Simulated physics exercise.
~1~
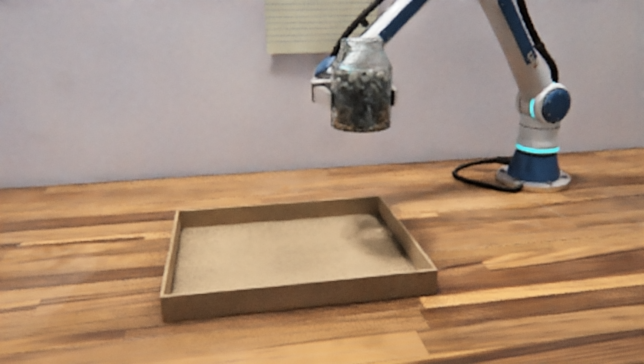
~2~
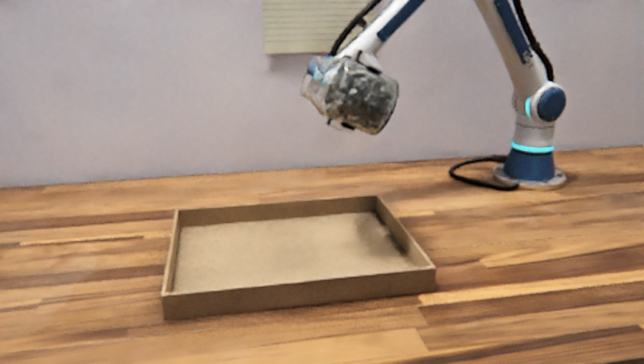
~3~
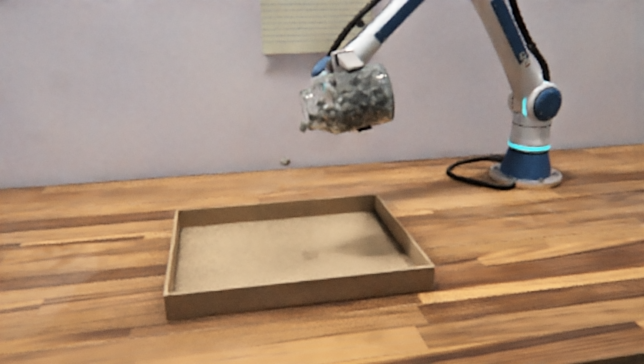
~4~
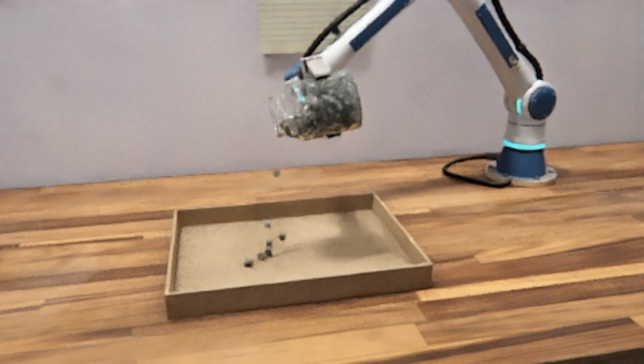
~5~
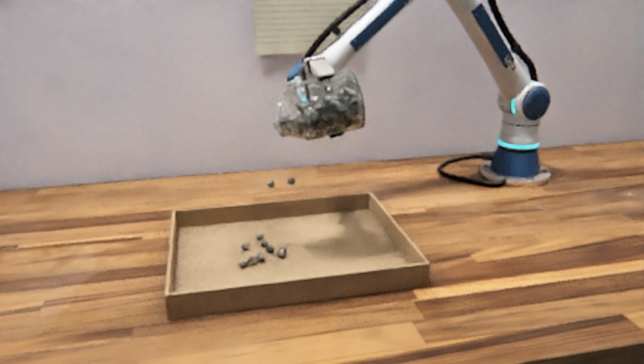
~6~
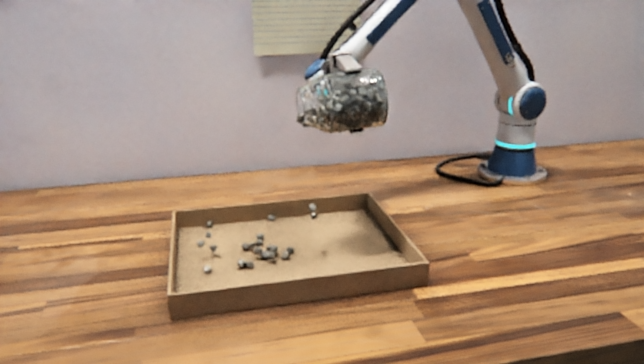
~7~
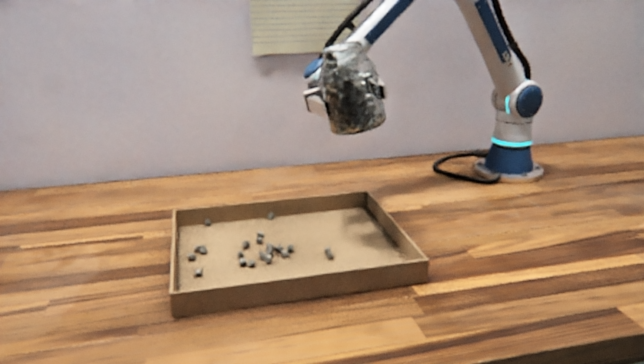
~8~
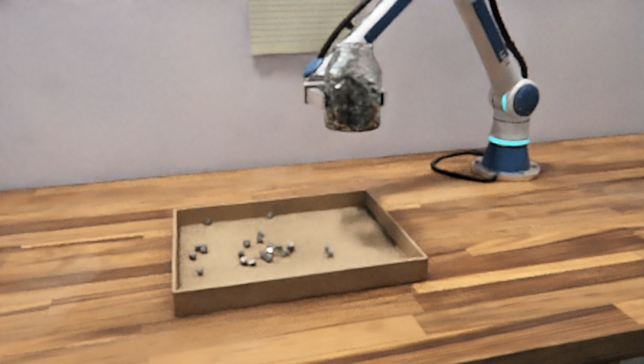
A robot arm tips a clear jar of grey pebbles over a shallow tray, spilling a few before turning it upright, still mostly full.
